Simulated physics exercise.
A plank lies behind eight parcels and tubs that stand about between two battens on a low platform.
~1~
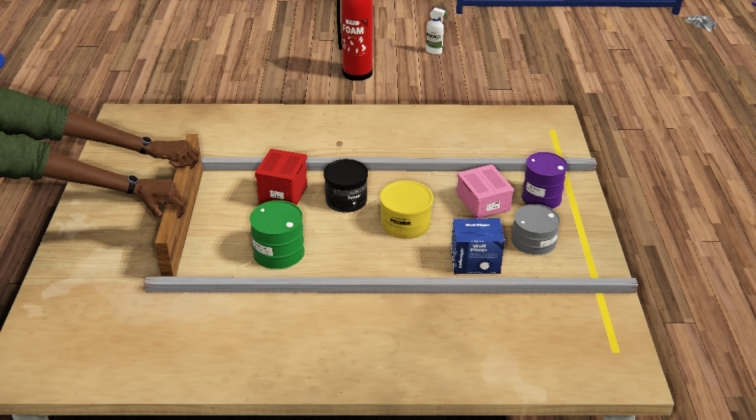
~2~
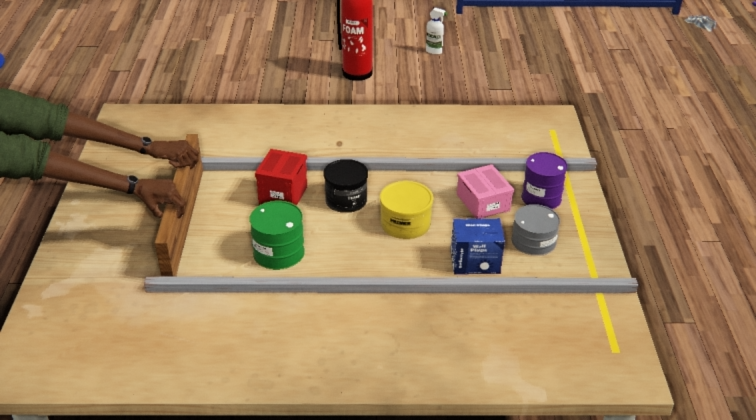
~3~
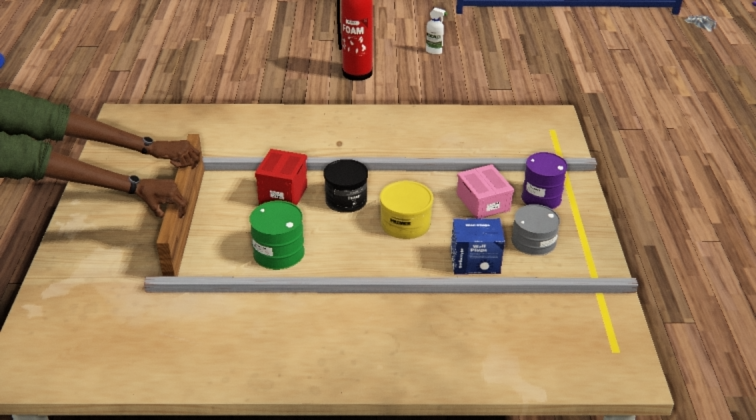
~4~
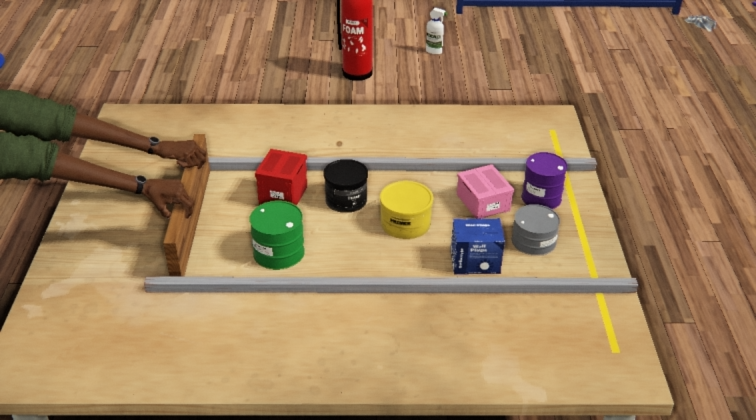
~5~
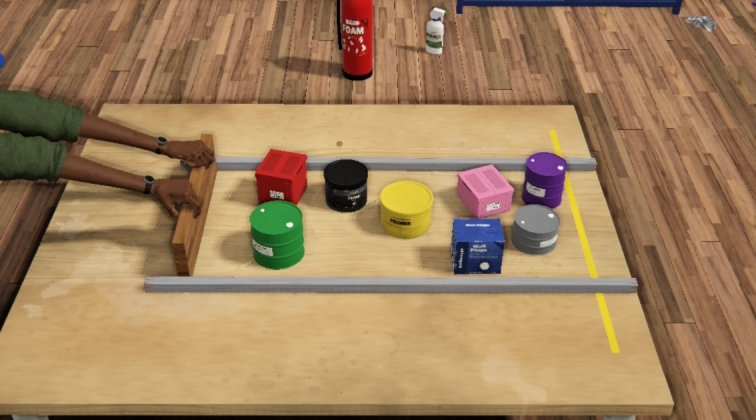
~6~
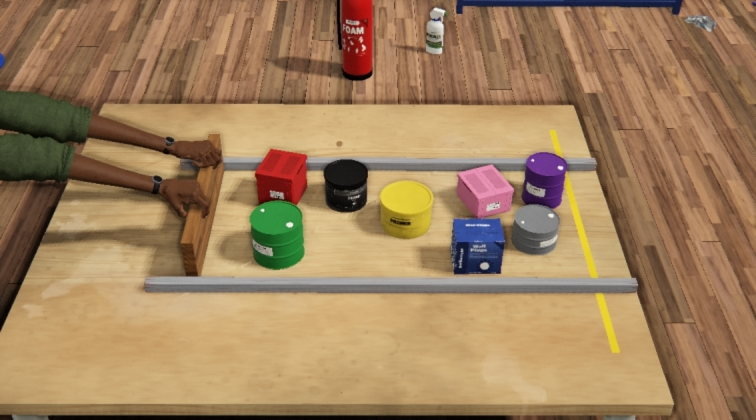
A wooden plank, held by two hands at the left of a table, slid slowly a short way right between two grey rails, while the eight colourful tubs and boxes ahead of it stayed still.
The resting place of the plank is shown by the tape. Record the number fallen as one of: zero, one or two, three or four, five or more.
I expect at least five to drop off the edge.
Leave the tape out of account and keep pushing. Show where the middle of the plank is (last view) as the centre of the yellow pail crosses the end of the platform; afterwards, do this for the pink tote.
Its middle is about (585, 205) and about (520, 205).
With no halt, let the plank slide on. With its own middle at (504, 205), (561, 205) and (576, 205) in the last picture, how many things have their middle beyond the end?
It would be 1, 5 and 5.
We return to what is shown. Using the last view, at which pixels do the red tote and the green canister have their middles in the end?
The red tote ends up near (592, 177), and the green canister near (617, 239).
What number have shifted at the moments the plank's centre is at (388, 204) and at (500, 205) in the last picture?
Tally at point one: 5; at point two: 8.
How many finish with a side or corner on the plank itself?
That comes to 3.
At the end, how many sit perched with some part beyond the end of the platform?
The number would be 3.
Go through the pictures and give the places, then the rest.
The first frame shows purple canister (544, 181); grey canister (536, 230); pink tote (484, 192); plank (181, 204); tape (579, 224).
The second frame shows grey canister (536, 230); red tote (282, 181).
The third frame shows pink tote (484, 192); black pail (346, 186).
The fourth frame shows purple canister (544, 181); plank (189, 204).
The fifth frame shows grey canister (536, 230); yellow pail (406, 210).
The sixth frame shows purple canister (544, 181); grey canister (536, 230); pink tote (484, 192); plank (205, 204); tape (579, 224).
Soon after, none off yet; purple canister at rest near (544, 181); grey canister at rest near (536, 230); pink tote at rest near (484, 192).
In the end, the number that fall off is five or more; gone, black pail, blue box, pink tote, grey canister and purple canister.
